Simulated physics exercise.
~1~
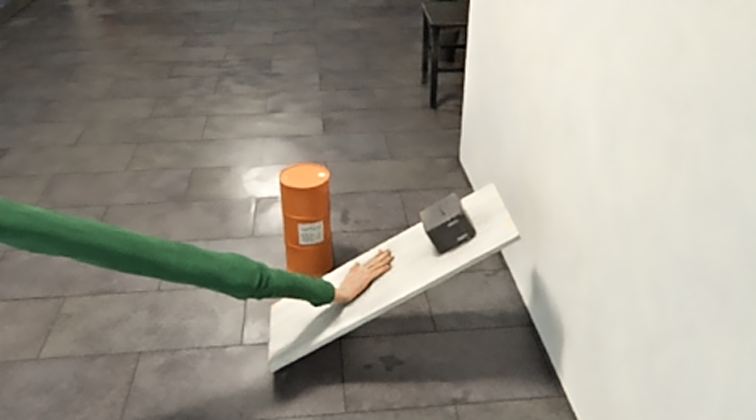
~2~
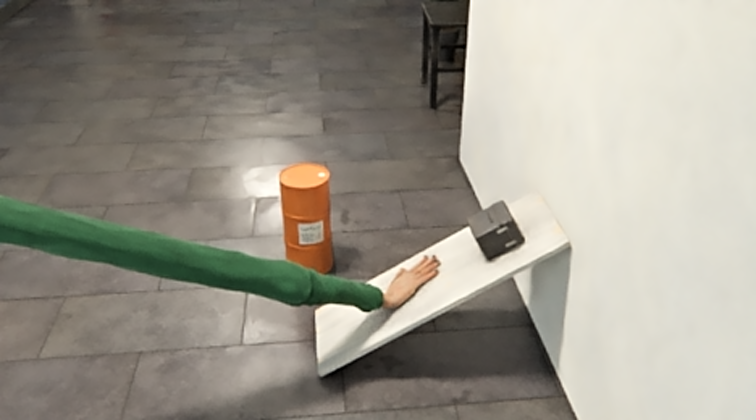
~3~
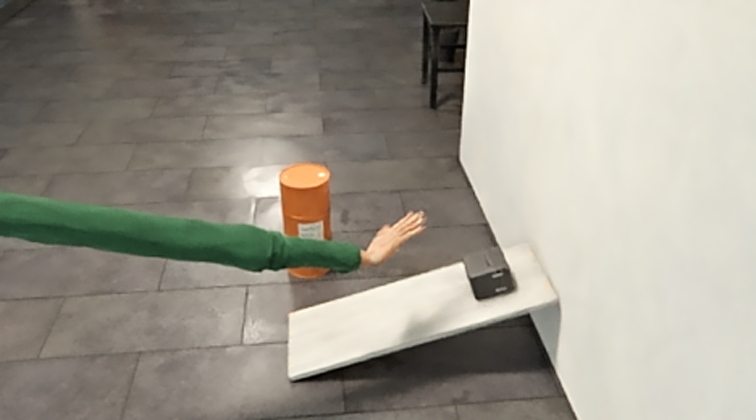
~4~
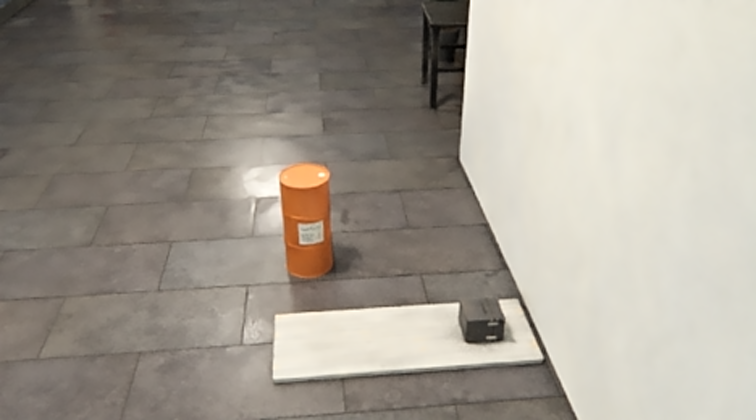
A grey tiled floor runs beside a bare white wall, seen from above at a fixed angle, with a dark chair near the wall in the background. A white board slants up toward the wall on the right, carrying a small dark box near its upper end, and an orange canister stands behind it. A hand on a long green-sleeved arm presses on the board as it shifts right against the wall. The hand lifts away, and the board slips left and sinks lower, the box still on it. Finally the arm is gone and the board lies flat on the floor, box on its right end, canister unmoved.
